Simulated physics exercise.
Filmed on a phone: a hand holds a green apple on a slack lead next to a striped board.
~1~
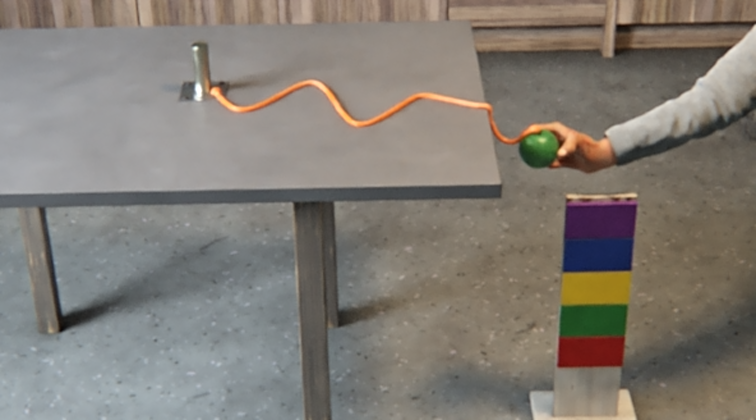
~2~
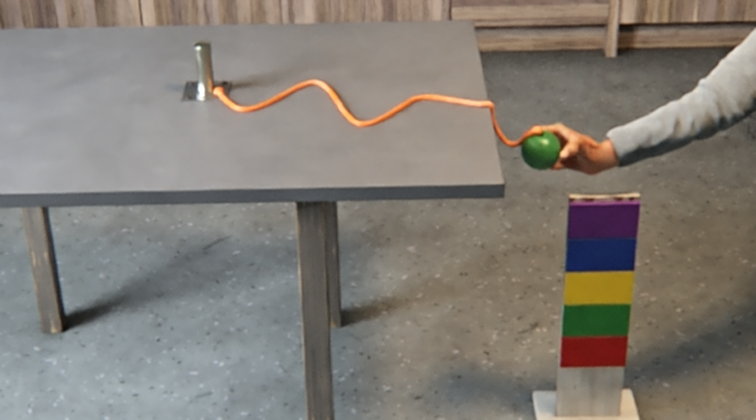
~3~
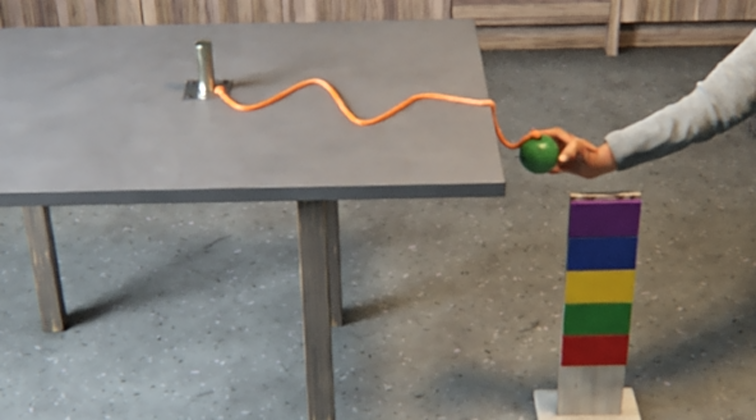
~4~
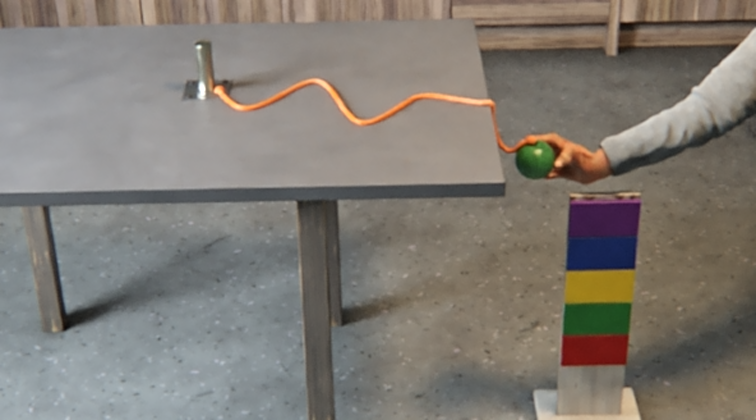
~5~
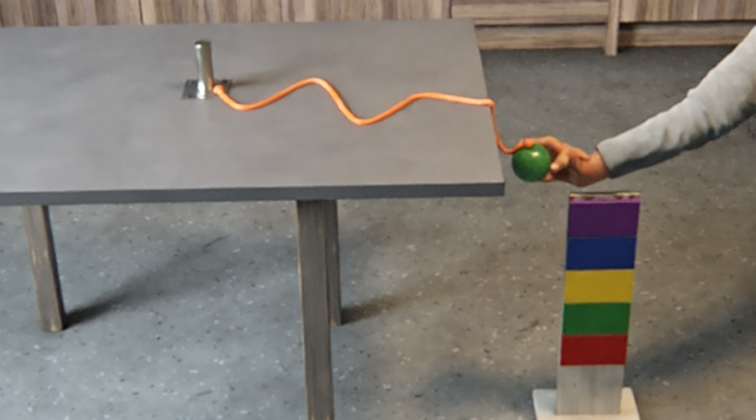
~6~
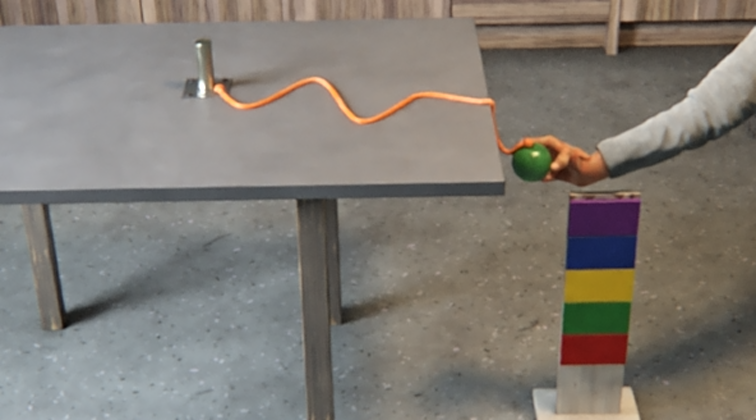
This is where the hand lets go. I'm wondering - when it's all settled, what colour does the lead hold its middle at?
It's at green.
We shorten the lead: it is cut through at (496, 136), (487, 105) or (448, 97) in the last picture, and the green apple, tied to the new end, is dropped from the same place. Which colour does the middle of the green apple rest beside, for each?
Try 1 - yellow; try 2 - blue; try 3 - purple.
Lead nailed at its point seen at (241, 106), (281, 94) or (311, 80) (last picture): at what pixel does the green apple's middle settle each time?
Taking the tries in turn: (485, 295), (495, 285) and (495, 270).
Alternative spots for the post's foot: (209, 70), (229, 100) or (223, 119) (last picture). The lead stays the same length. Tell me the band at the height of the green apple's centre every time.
Result 1: Green. Result 2: Red. Result 3: Red.
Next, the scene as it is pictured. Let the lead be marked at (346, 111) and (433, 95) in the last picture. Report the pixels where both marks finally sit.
First point (450, 98), second point (486, 181).
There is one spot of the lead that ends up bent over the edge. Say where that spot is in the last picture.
Answer: The point at (375, 119).
A little later, apple near (470, 312); level with green.
Next, apple near (499, 311); level with green.
When it is over, apple near (480, 310); level with green. Its middle rests at the green band.
